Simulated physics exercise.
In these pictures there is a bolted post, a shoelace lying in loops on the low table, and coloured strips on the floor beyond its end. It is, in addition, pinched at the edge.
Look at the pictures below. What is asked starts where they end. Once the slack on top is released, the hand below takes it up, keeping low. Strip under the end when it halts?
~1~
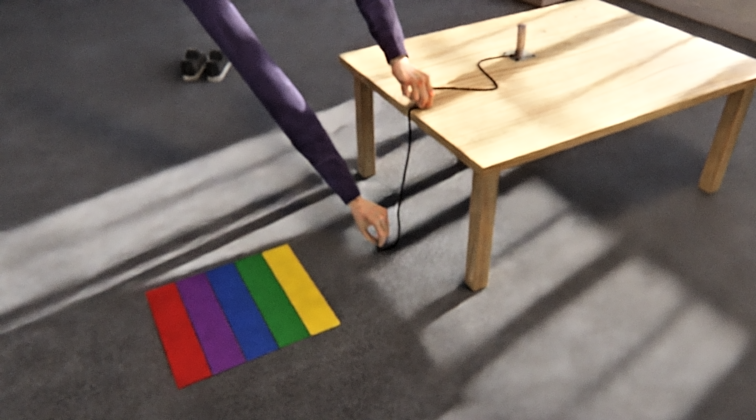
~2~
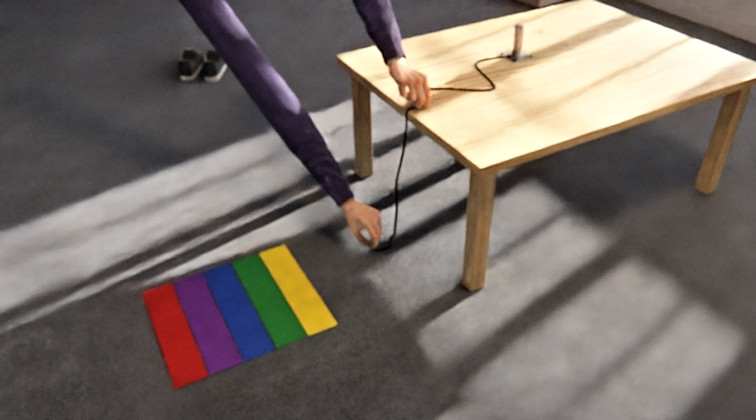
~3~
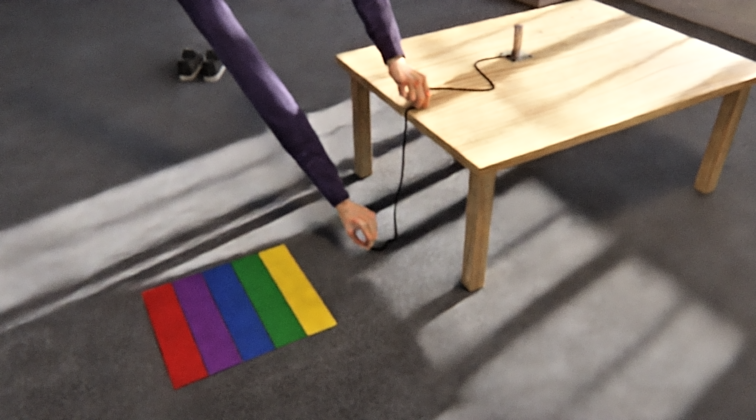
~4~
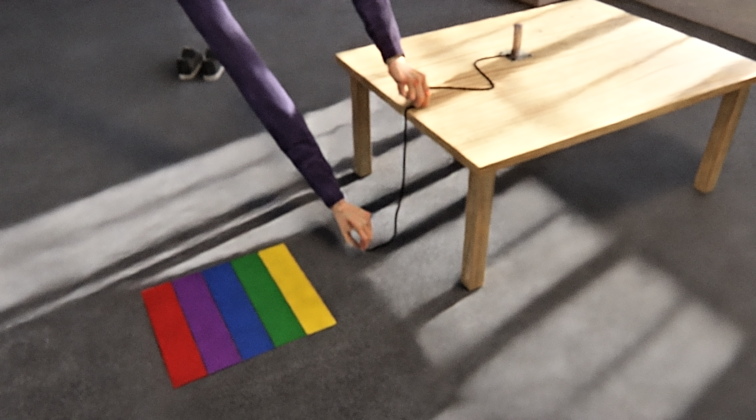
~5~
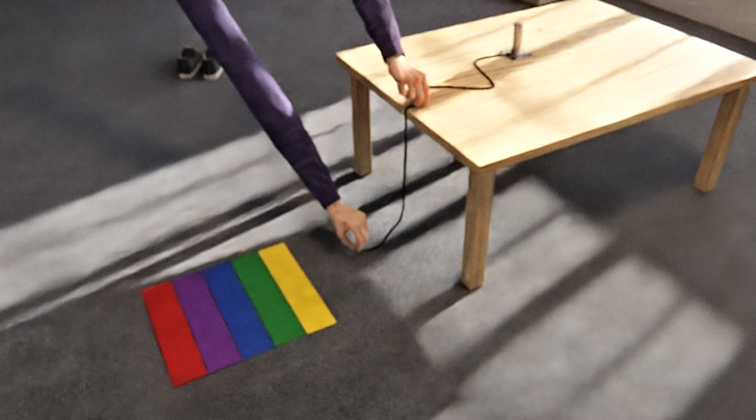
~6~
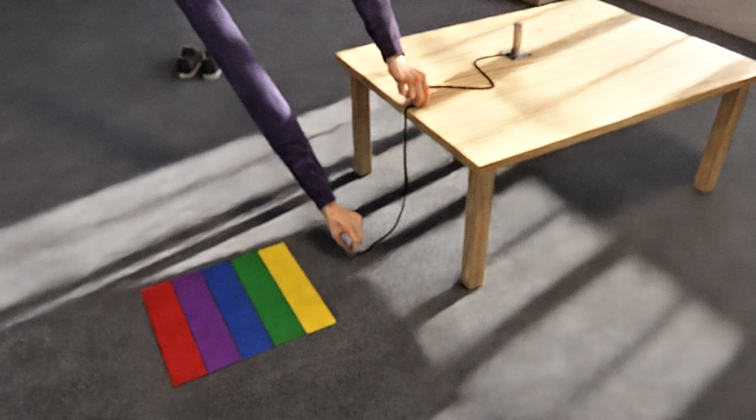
Purple strip.
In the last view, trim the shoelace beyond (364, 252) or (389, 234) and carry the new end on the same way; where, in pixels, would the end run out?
Case by case: (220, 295), then (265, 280).
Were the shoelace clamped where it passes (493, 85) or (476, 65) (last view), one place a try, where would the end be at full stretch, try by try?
In order of the tries, it's near (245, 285) and near (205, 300).
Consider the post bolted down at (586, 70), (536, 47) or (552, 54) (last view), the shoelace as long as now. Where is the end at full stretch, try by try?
Around (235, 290), then (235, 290), then (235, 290).
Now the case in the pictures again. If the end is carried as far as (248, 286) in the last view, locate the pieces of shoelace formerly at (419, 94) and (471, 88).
You'll find them at about (390, 131) and about (420, 90).
Early on, end near (248, 286); over green.
Midway, end near (216, 297); over blue.
At the end of the slack, end near (196, 304); over purple. The end stops over the purple strip.
